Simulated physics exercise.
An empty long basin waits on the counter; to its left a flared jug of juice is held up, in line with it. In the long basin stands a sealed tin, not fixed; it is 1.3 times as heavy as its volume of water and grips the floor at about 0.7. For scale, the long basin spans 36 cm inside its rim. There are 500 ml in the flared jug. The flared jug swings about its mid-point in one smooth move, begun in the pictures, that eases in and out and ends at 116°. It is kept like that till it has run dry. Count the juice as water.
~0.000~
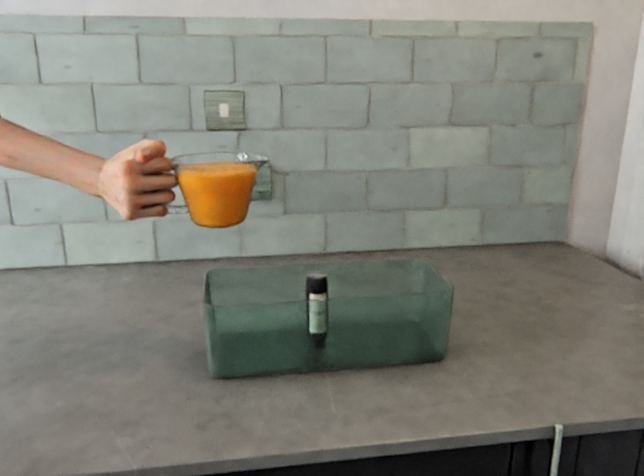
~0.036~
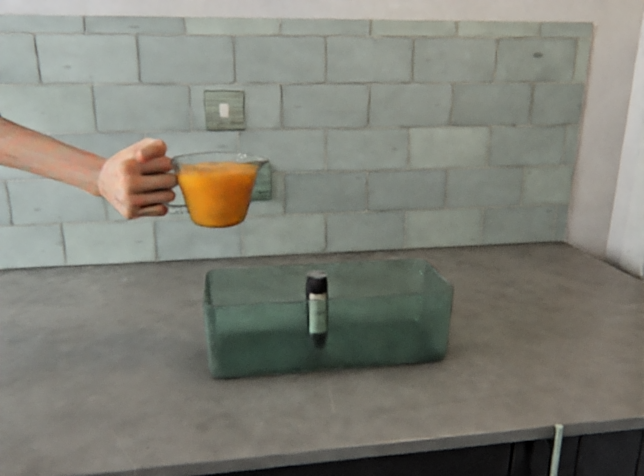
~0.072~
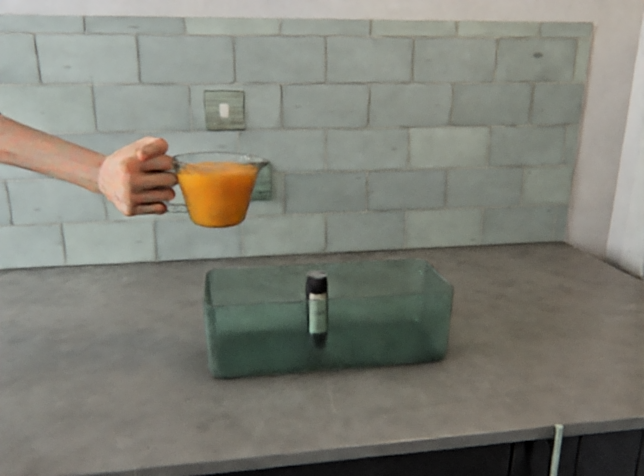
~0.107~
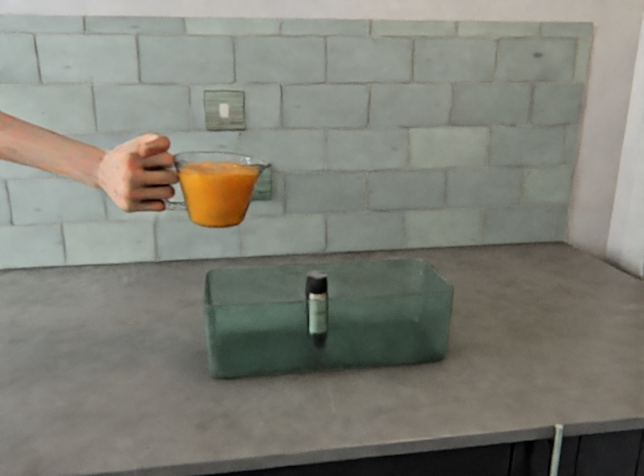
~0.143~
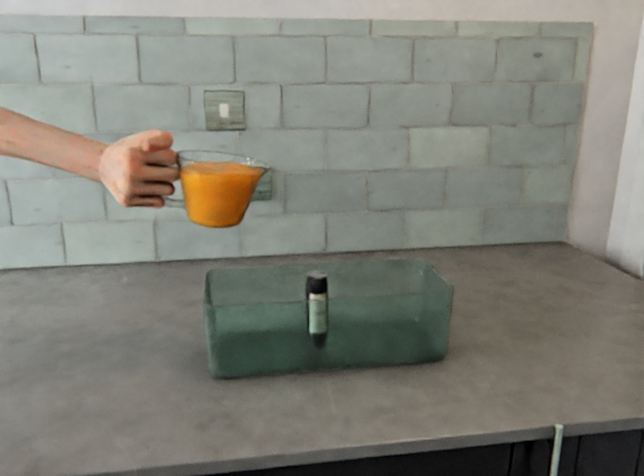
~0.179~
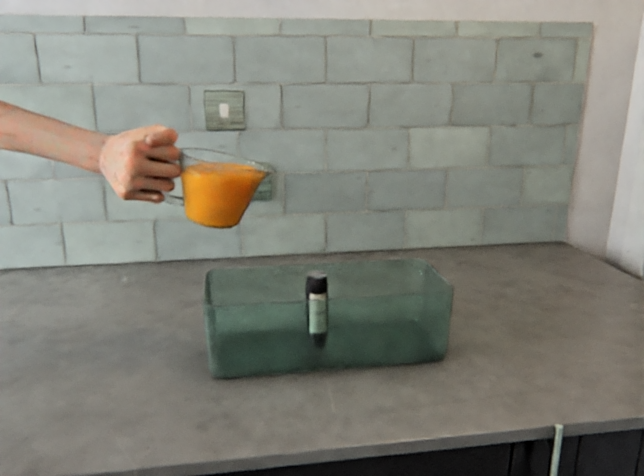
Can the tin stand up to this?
It stays up.
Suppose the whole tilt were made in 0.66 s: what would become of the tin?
The tin remains upright.
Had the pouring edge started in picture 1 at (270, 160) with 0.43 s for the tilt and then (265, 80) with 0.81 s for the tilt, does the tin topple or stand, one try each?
First it falls; then it topples.
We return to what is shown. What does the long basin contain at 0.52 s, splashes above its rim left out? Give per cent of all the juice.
Near 16 in a hundred.
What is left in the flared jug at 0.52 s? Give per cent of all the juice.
About 46 per cent.
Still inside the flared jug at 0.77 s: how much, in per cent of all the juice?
Near 1 in a hundred.
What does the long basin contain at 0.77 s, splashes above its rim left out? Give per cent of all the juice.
Some 94 per cent.
Then, 0.52 s in, the tilt is 83° and 47 per cent is still to pour; the tin stands where it began.
Then, 0.77 s in, the tilt is 115° and 1 per cent is still to pour; the tin stands where it began.
Then, 1.03 s in, the tilt is 116° and 0 per cent is still to pour; the tin stands where it began.
Then, 1.31 s in, the tilt is 116° and 0 per cent is still to pour; the tin stands where it began.
Finally, the tin stands where it began.
